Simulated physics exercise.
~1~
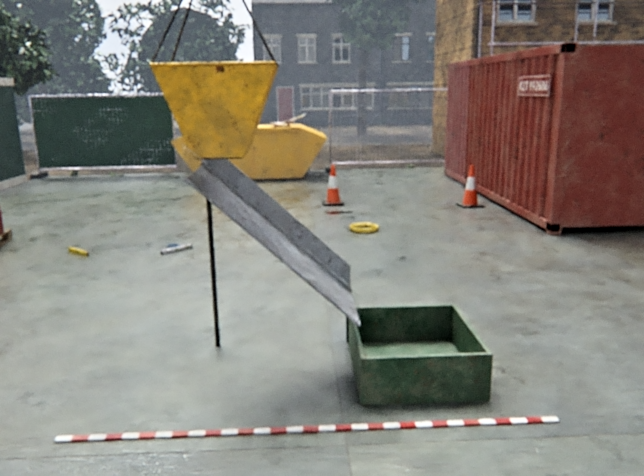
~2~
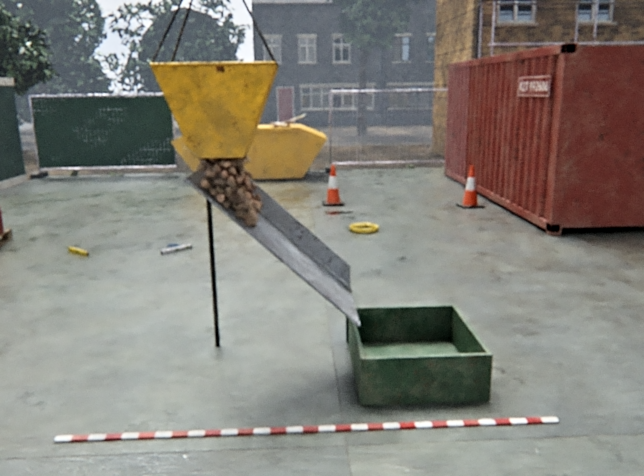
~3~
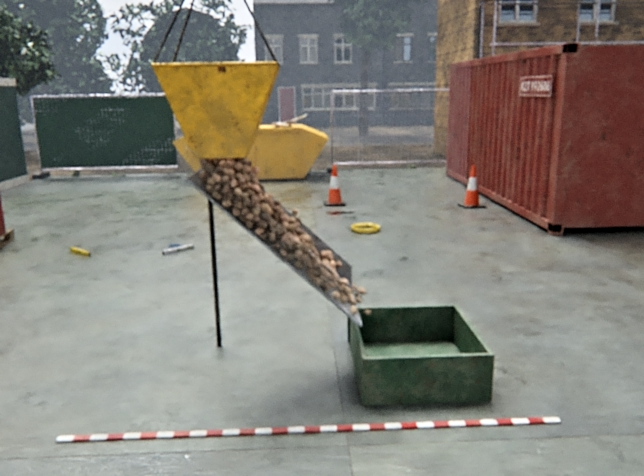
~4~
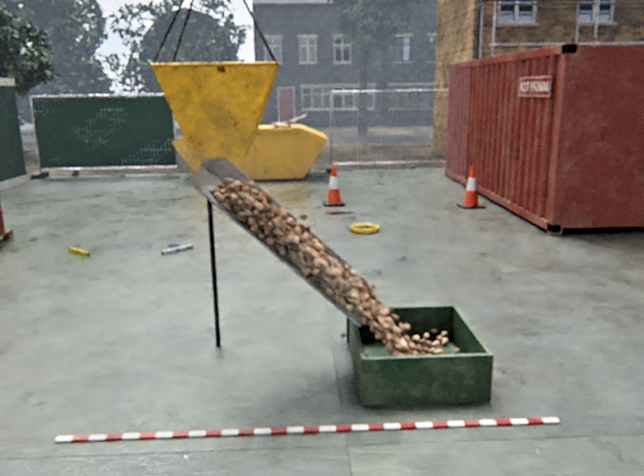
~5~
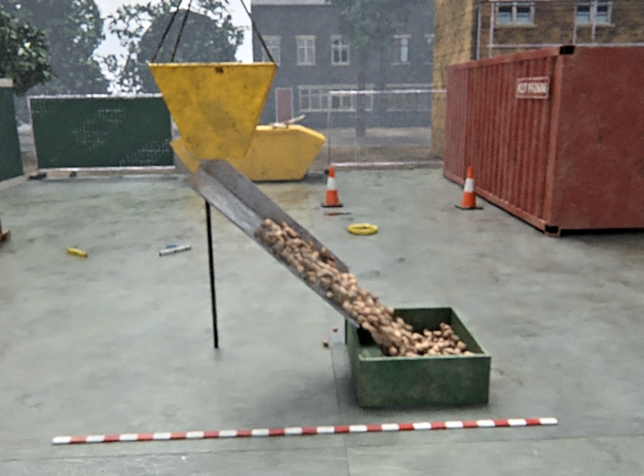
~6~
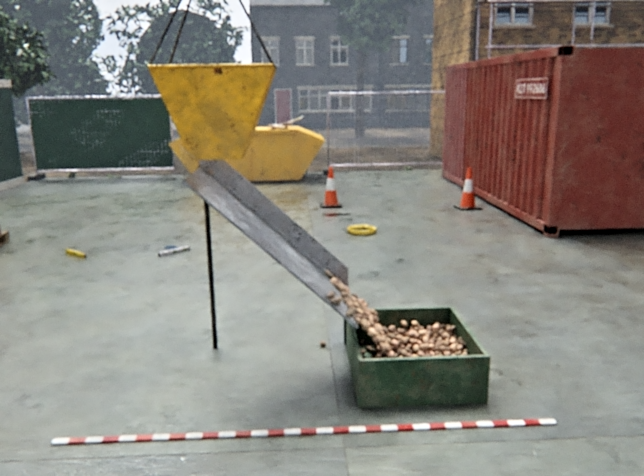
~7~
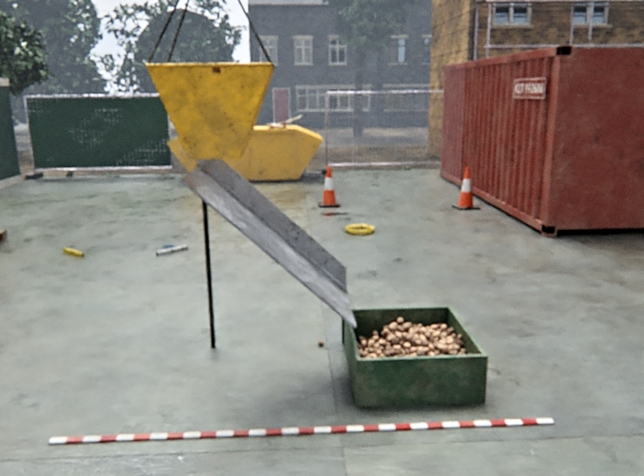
A yellow skip hangs on cables above a sloping grey steel chute in a paved yard, seen from the front by a slightly swaying camera. A green bin sits at the chute's lower right end, with a red and white staff on the ground in front, a red container at right, and orange cones and buildings behind. Brown cobbles drop from the skip's bottom onto the chute and slide down to the right in a long stream. They pour into the bin and spread across it as the chute empties from the top. Finally the chute is bare and the cobbles lie heaped in the bin.
